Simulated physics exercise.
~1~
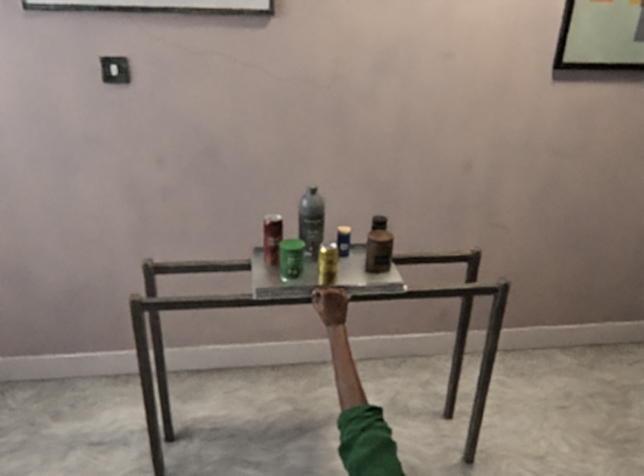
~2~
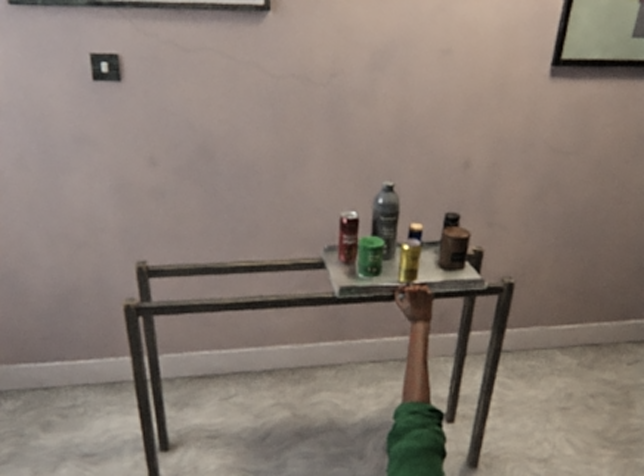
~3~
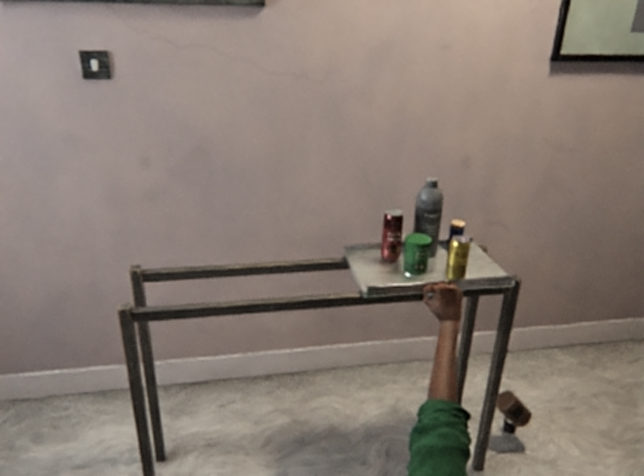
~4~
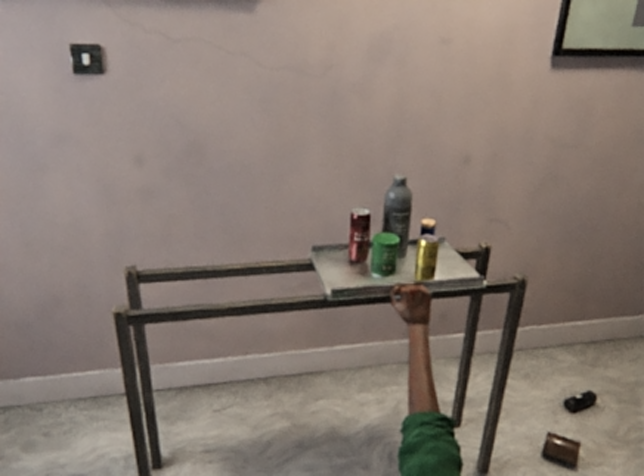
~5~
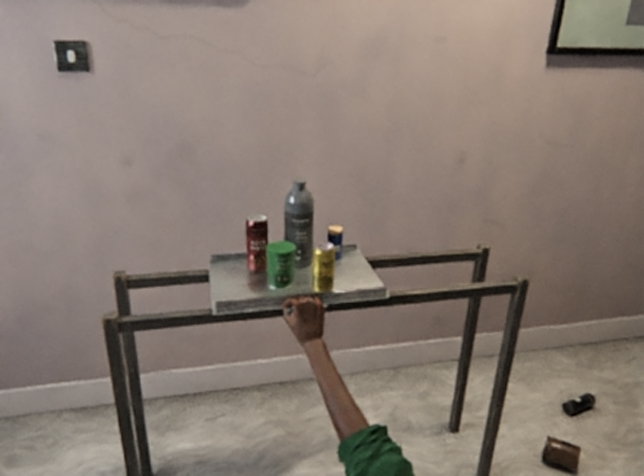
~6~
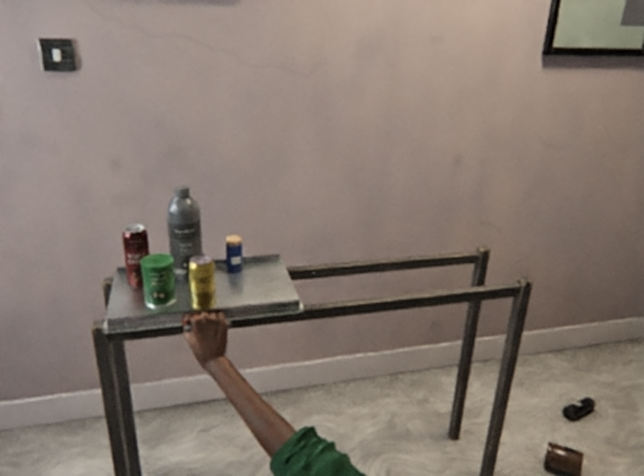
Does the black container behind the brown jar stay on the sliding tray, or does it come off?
It comes off the tray at the right, along with the brown jar, and ends up lying on the floor.
